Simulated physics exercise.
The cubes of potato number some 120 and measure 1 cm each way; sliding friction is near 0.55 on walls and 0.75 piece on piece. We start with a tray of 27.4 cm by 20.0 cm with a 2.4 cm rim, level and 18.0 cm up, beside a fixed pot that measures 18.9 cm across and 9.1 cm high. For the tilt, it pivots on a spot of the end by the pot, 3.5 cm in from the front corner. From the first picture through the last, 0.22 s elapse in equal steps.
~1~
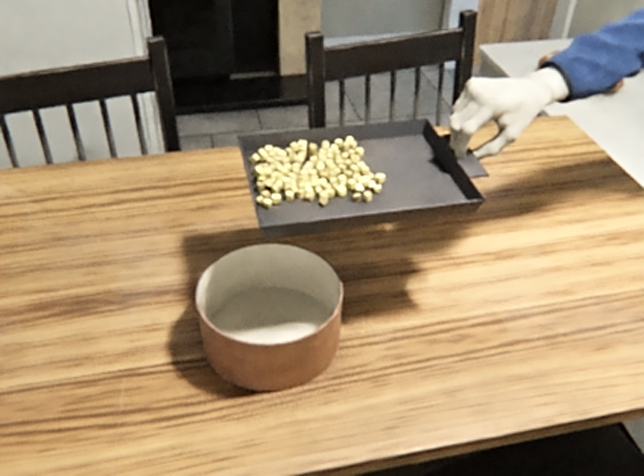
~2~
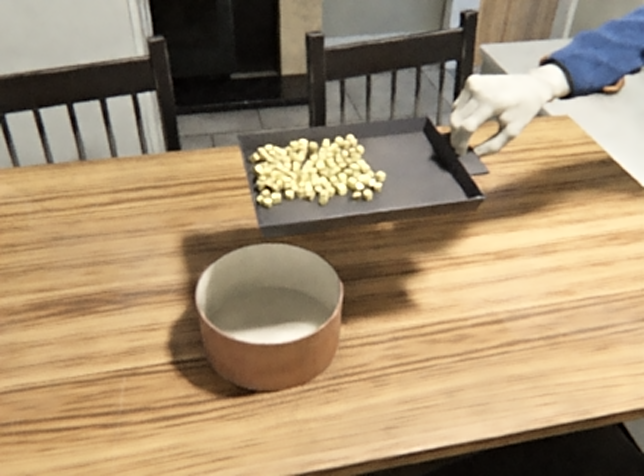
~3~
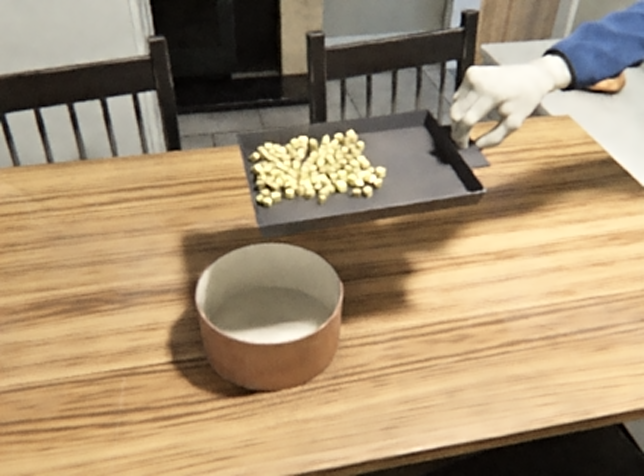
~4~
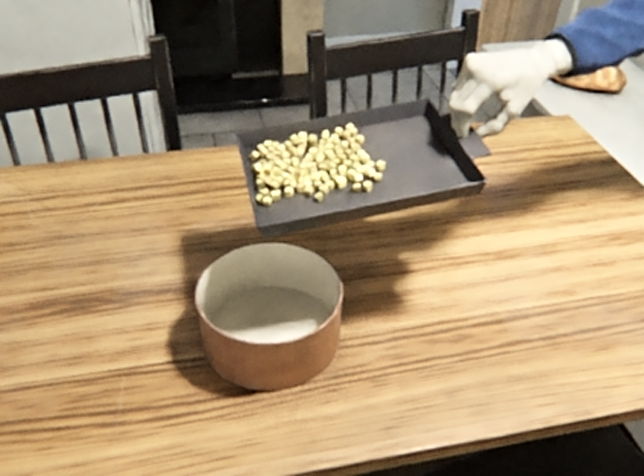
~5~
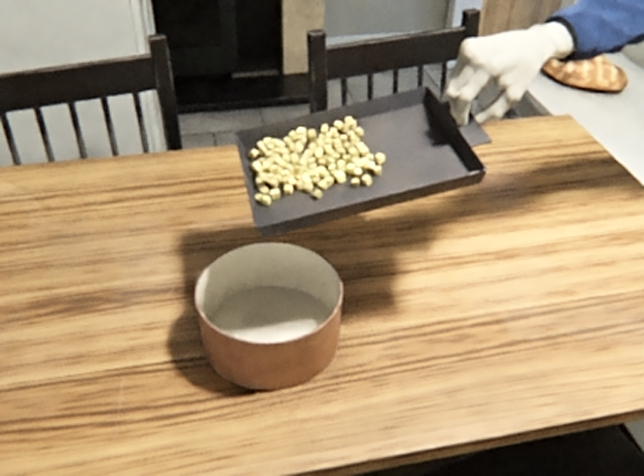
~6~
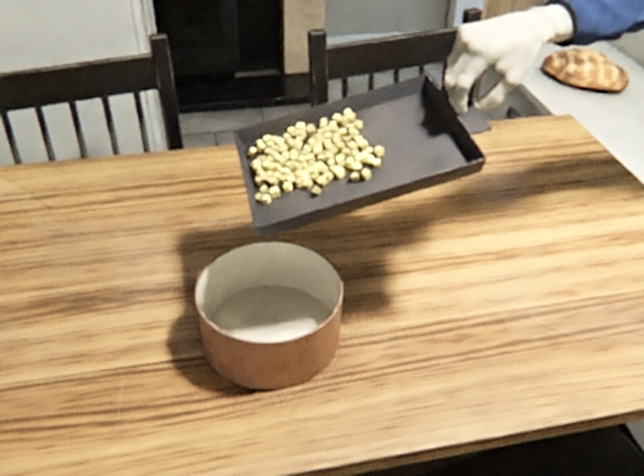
A gloved hand steadily tilts a dark tray of pale cubes down toward the left.
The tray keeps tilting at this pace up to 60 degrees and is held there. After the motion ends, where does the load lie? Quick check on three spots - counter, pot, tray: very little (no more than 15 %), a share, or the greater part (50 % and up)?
Counter - very little; pot - very little; left on the tray - the greater part.
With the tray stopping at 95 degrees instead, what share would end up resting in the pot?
Then about 50 per cent.
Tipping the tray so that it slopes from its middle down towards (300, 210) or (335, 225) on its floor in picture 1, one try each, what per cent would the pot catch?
Near 25 and 30 percent, in that order.
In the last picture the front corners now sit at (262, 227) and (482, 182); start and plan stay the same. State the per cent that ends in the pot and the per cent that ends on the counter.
Pot 30, counter 0.
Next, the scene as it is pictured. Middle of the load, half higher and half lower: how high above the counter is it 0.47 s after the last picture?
Some 24 cm above the counter.
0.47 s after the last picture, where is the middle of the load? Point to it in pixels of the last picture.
Expected load position: Near (263, 153).
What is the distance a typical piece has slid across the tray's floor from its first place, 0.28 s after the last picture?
1 cm.
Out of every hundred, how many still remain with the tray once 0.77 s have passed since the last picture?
Around 95 percent.
Then, 0.28 s after the last picture, tilt 37 degrees; the tray holds 100 %, the pot 0 %.
Then, 0.47 s after the last picture, tilt 52 degrees; the tray holds 100 %, the pot 0 %.
Then, 0.77 s after the last picture, tilt 60 degrees; the tray holds 95 %, the pot 0 %.
In the end, counter 5 %, pot 5 %, tray 90 %.
